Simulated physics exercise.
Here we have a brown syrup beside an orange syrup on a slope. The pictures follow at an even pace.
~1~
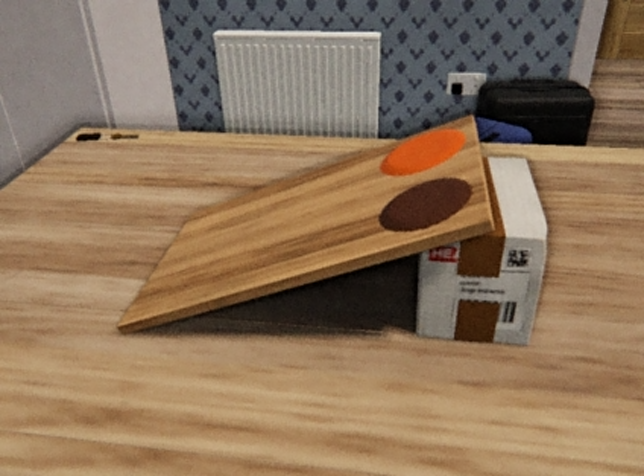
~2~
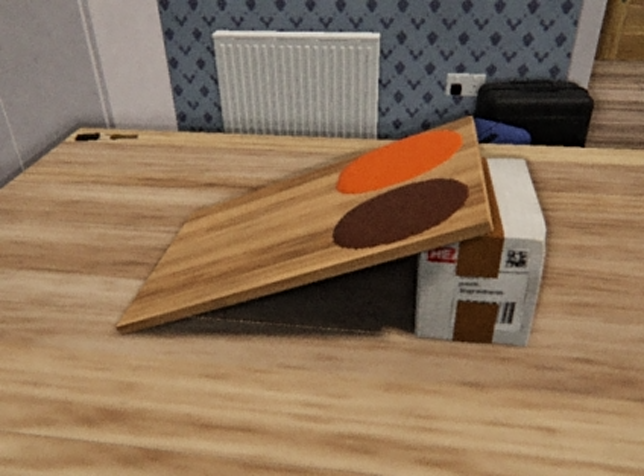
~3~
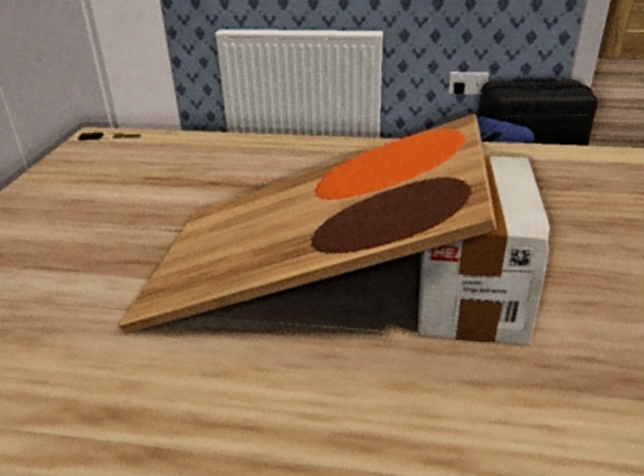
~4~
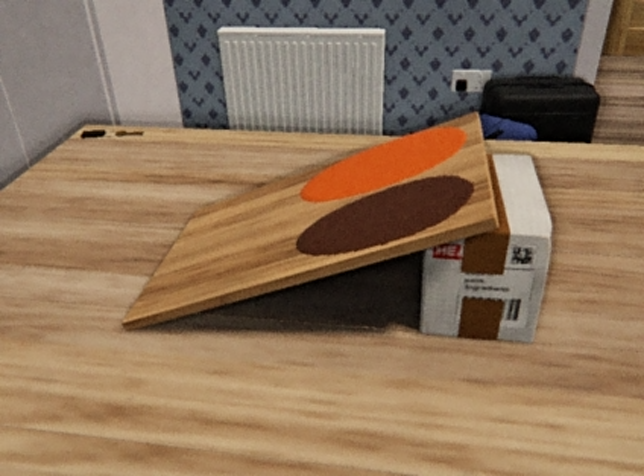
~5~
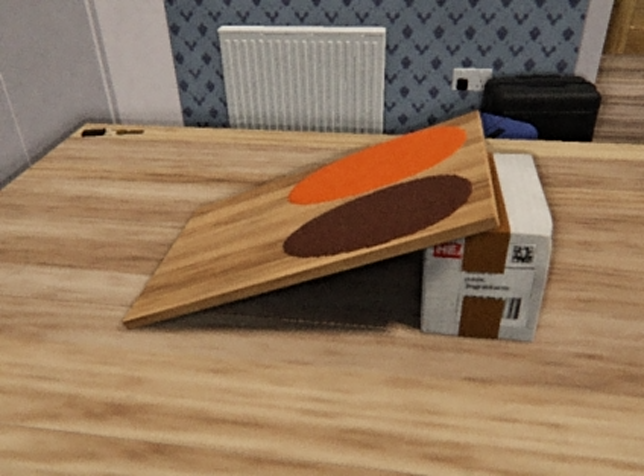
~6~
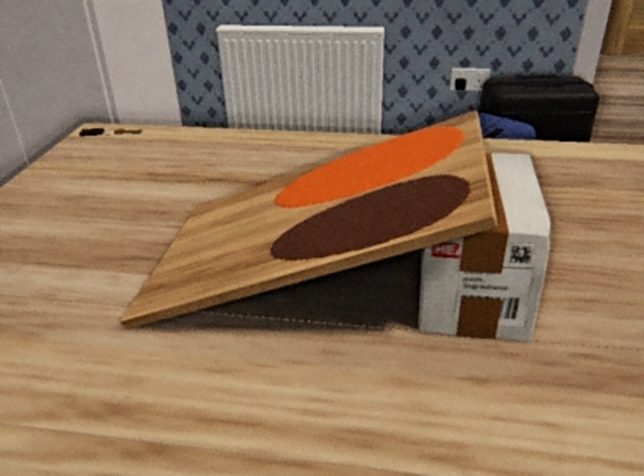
Brown and orange syrup spread side by side down a sloping wooden board, gradually slowing.
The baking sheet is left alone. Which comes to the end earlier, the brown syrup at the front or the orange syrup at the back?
The farther one.
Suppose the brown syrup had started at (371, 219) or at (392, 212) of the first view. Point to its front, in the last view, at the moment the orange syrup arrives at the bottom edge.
Around (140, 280) in the first try, (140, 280) in the second.
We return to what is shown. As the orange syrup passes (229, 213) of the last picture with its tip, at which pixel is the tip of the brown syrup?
Roughly at (224, 260).
Soon after, the brown syrup is three quarters of the way down; the orange syrup is three quarters of the way down.
Later, the brown syrup is three quarters of the way down; the orange syrup is close to the edge.
In the end, the brown syrup is close to the edge; the orange syrup is at the low edge.
